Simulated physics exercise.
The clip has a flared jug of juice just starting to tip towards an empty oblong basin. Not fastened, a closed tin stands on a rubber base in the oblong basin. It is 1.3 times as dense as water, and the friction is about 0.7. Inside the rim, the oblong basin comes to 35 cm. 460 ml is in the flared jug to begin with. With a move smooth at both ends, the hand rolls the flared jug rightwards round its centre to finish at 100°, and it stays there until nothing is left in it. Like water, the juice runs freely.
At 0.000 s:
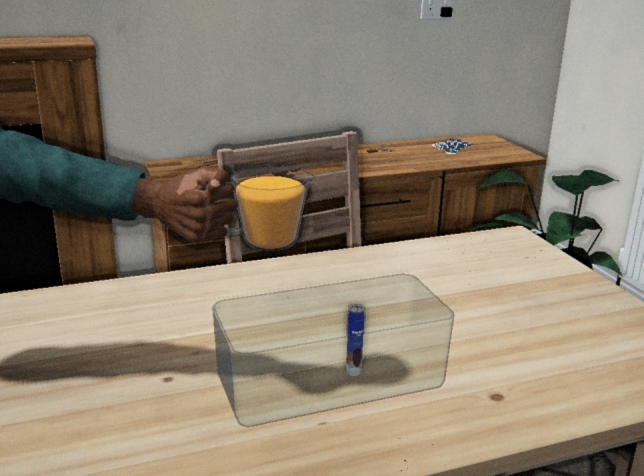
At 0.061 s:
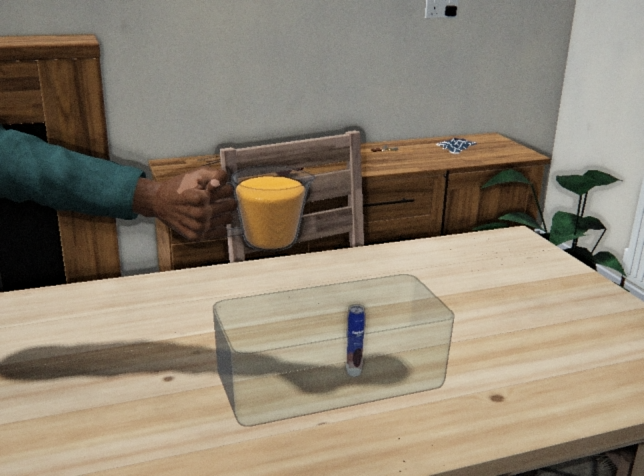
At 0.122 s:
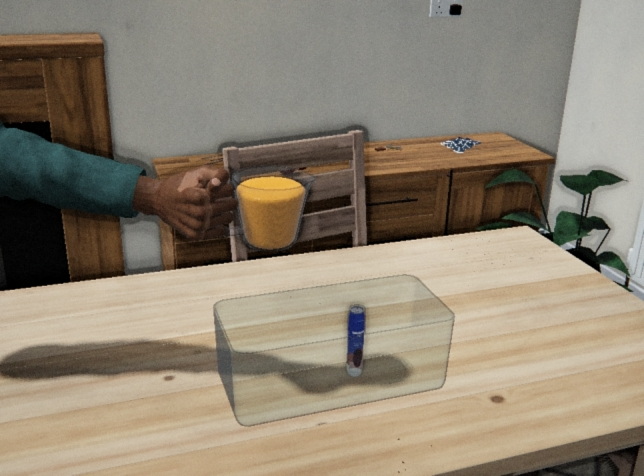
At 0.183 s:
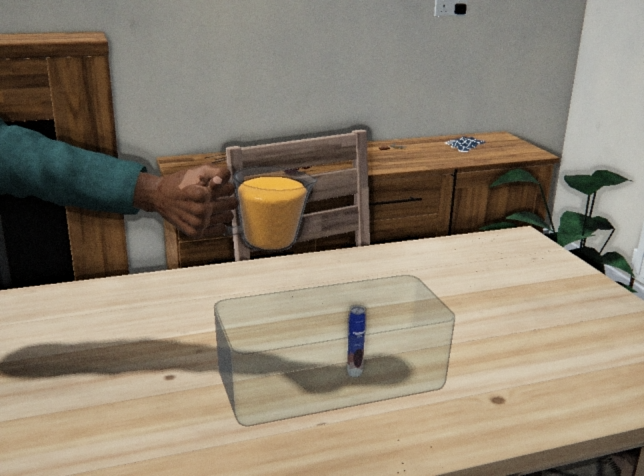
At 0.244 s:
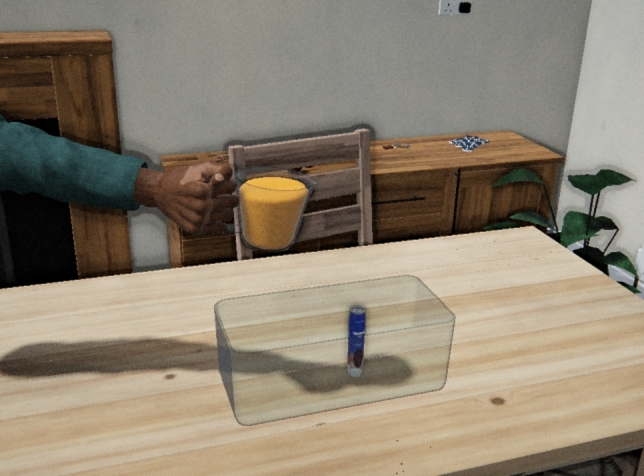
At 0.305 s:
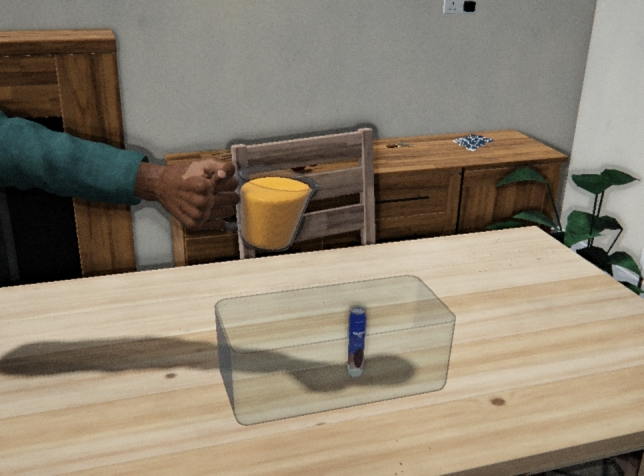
Above a wooden table, a hand slowly tilts a jug of orange juice slightly rightwards.
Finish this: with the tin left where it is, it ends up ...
It ends up knocked over.
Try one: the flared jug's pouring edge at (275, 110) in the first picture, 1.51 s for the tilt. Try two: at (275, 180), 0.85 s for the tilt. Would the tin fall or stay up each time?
Trial 1 - tin stays standing; trial 2 - tin stays standing.
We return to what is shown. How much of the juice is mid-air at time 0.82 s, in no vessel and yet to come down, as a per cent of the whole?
I'd say close to 20 per cent.
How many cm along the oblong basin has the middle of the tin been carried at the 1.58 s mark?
Estimate: Around 6 cm.
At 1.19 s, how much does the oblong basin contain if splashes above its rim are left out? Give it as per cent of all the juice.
The share is close to 60 percent.
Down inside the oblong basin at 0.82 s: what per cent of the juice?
6 %, more or less.
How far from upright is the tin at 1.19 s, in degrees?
Some 0°.
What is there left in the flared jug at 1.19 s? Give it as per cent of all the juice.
About 18 % is still there.
After 0.82 s the tilt is 56° and 74 per cent is still to pour; the tin stands where it began.
After 1.19 s the tilt is 89° and 19 per cent is still to pour; the tin stands where it began.
After 1.58 s the tilt is 100° and 0 per cent is still to pour; the tin lies on its side.
After 2.01 s the tilt is 100° and 0 per cent is still to pour; the tin lies on its side.
In the end the tin lies on its side.
